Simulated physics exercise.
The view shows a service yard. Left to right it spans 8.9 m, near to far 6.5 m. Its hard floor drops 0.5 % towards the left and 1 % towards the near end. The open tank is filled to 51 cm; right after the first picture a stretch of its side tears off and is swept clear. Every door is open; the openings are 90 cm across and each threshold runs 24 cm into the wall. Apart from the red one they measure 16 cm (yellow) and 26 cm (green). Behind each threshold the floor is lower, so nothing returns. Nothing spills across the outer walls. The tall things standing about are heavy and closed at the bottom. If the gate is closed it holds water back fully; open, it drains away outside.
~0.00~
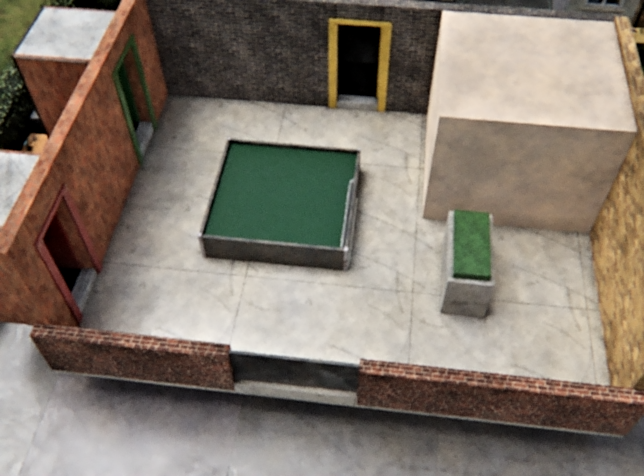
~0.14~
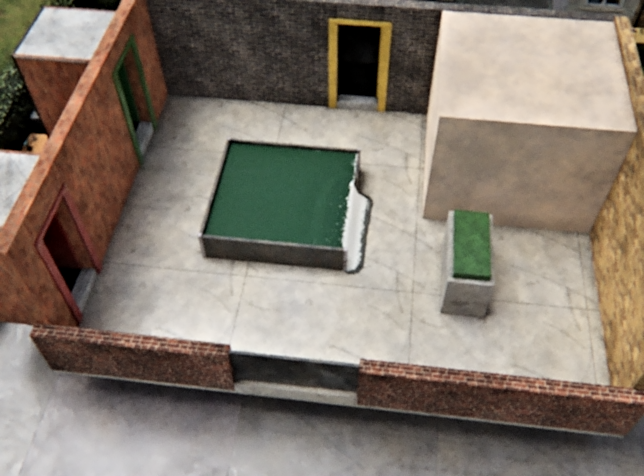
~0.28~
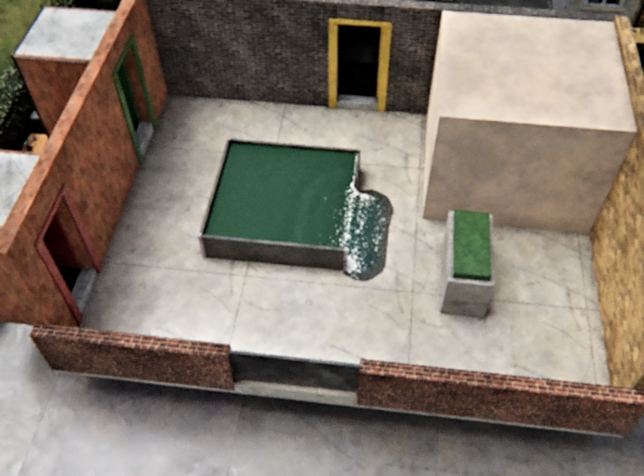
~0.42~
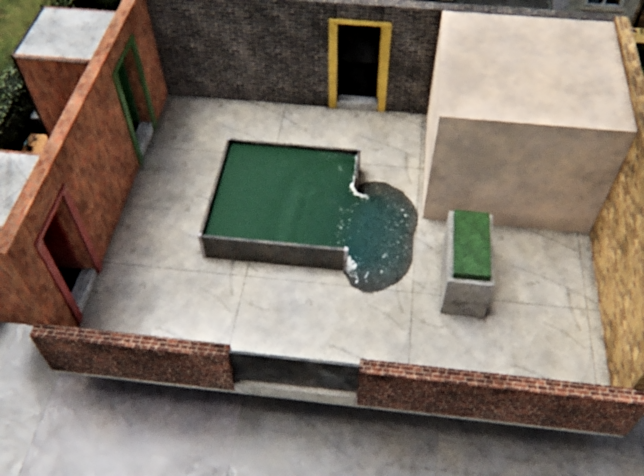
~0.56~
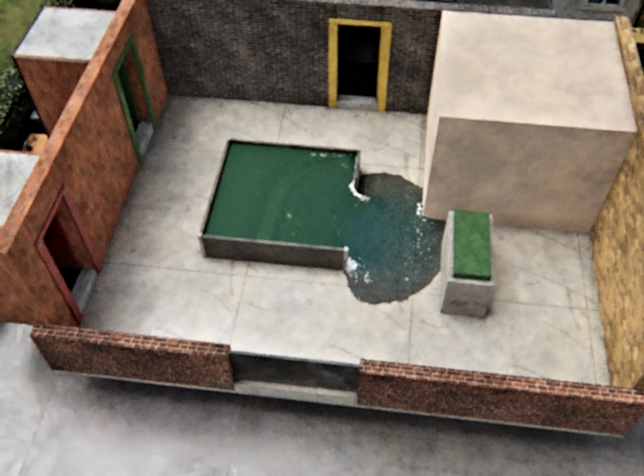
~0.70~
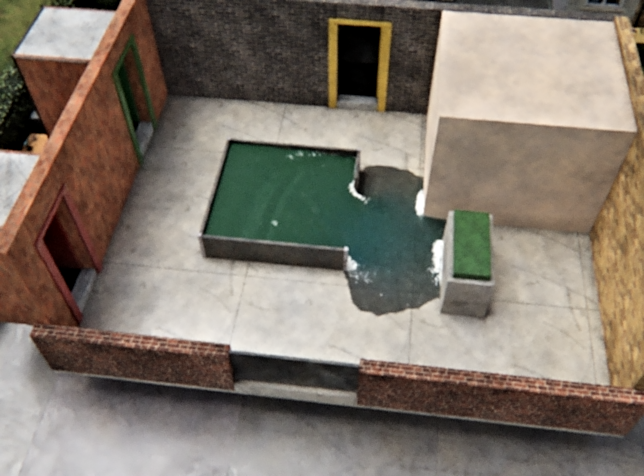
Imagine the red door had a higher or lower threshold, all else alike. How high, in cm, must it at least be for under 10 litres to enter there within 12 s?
At least 10 cm or so.
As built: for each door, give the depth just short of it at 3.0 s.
In cm: Red 0, yellow 6, green 0.
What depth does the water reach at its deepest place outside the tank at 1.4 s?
About 36 cm.
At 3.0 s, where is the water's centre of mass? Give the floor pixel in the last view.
Near (365, 242).
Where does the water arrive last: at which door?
Last comes the green one.
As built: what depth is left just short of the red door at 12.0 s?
Roughly 11.5 cm deep.
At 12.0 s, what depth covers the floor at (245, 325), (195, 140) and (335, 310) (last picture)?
In that order: 6, 5 and 6 cm.
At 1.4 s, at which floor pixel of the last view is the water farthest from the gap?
Near (578, 245).
After 1.4 s water covers 15 % of the floor, deepest (36 cm) near (429, 263); it has not reached the red door.
After 3.0 s water covers 40 % of the floor, deepest (30 cm) near (430, 255); it has not reached the red door.
After 12.0 s water covers 100 % of the floor, deepest (14 cm) near (68, 351); 11 cm at the red door, 0 litres in over its 18 cm threshold.
At the red door as built, the water arrived by 5.4 s and peaked near 13 cm at 9.4 s.
Run again over the same 12 s with other heights there, 17 litres in over 9 cm, 1 litre over 12 cm. The limit of 10 litres is kept from about 10 cm up.
